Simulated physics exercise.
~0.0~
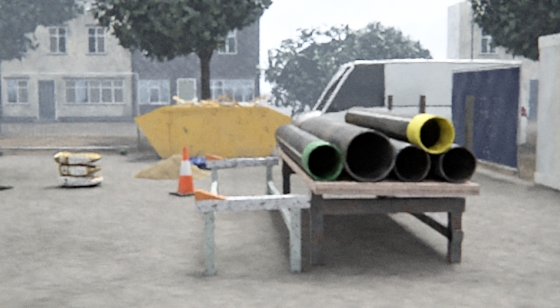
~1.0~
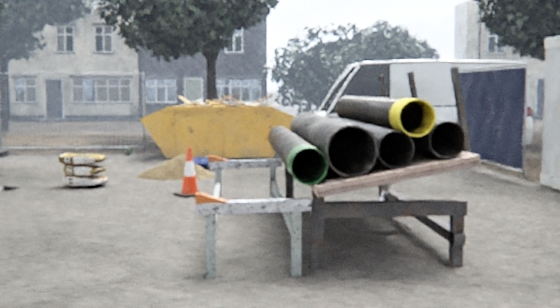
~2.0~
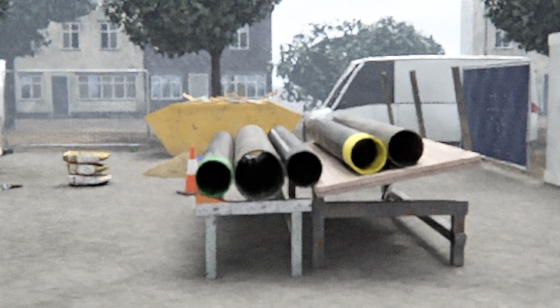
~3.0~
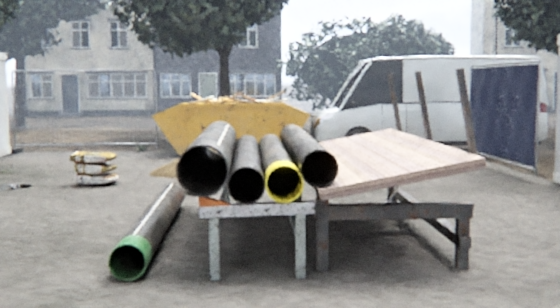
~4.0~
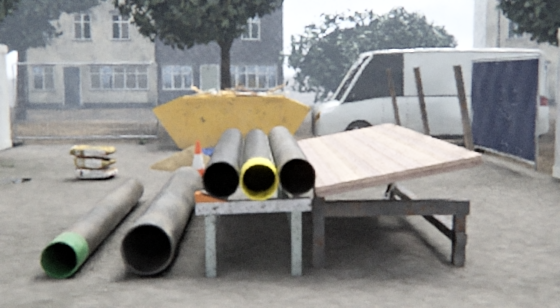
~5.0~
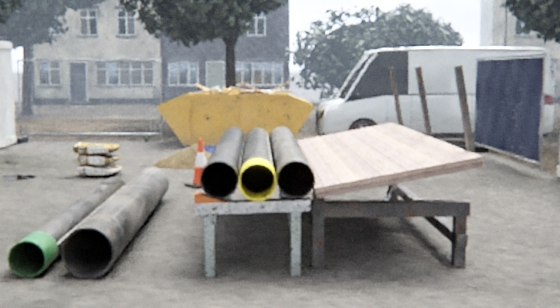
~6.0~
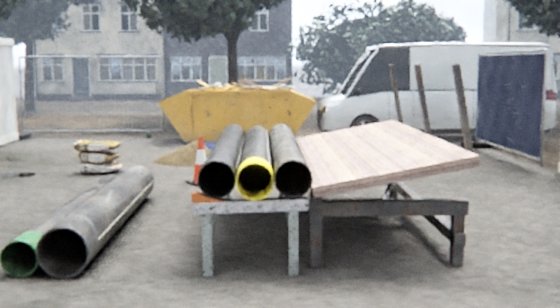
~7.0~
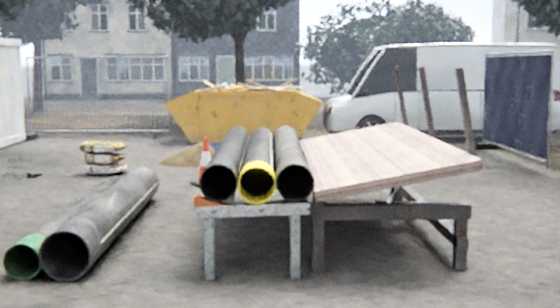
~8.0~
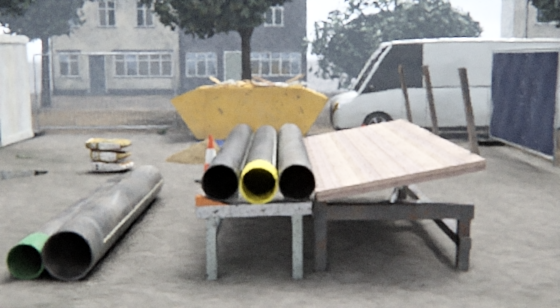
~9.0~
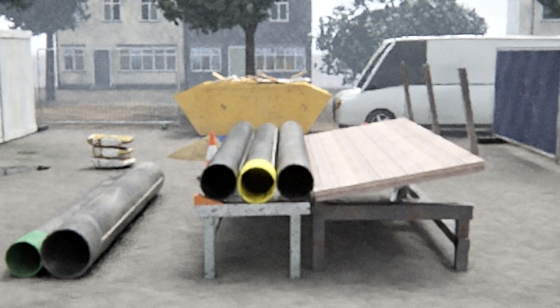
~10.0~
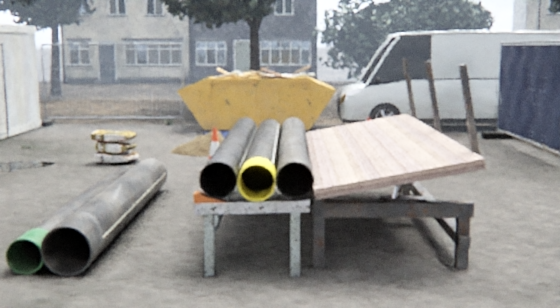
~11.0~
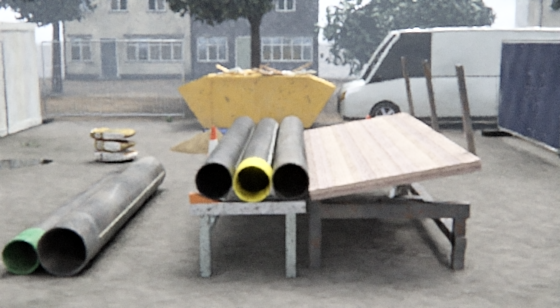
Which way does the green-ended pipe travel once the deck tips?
It rolls to the left, crossing the low rack and dropping off its far end to the ground.
